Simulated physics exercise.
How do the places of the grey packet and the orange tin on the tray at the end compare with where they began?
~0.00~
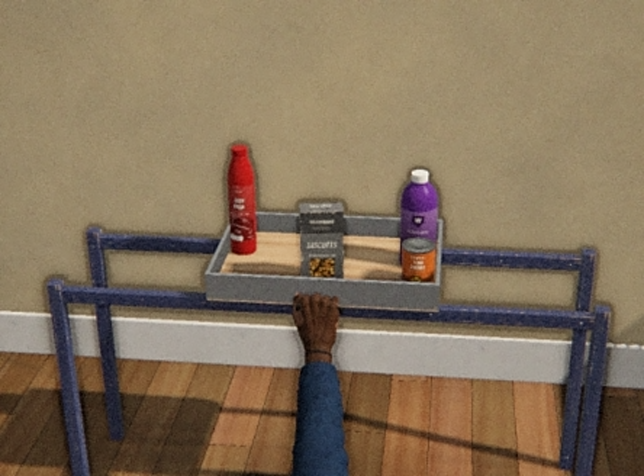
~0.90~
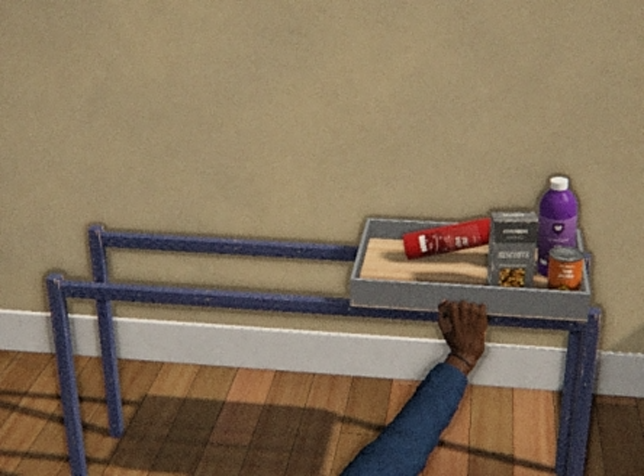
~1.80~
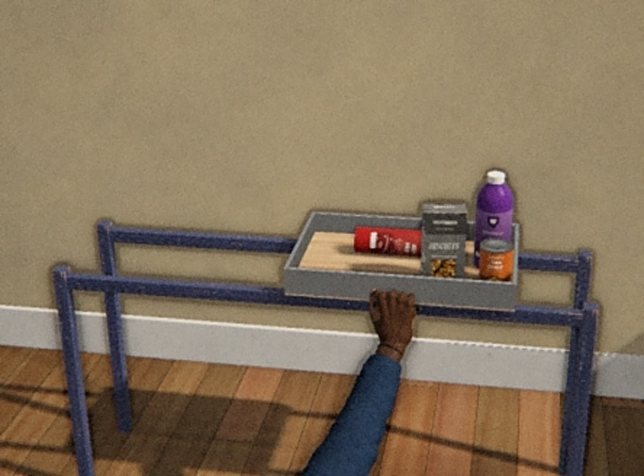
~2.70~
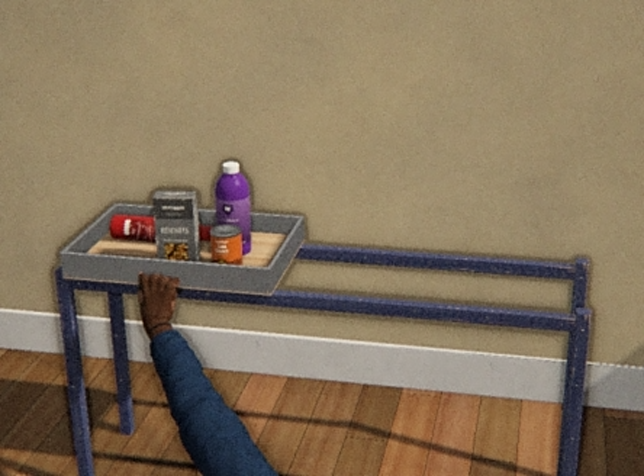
The grey packet keeps its spot near the middle of the tray, while the orange tin has shifted away from the right side and ends up closer to the packet.
A shallow grey tray rides on a blue frame before a beige wall and wooden floor, seen from the front and slightly above, with a hand at its front edge. It carries a red bottle on the left, a grey packet in the middle, and a purple bottle behind an orange tin on the right. The tray moves to the right end, and the red bottle topples onto its side. The hand then goes with the tray leftward, all the way to the left end. There the red bottle lies behind the packet, while the other three stand upright.
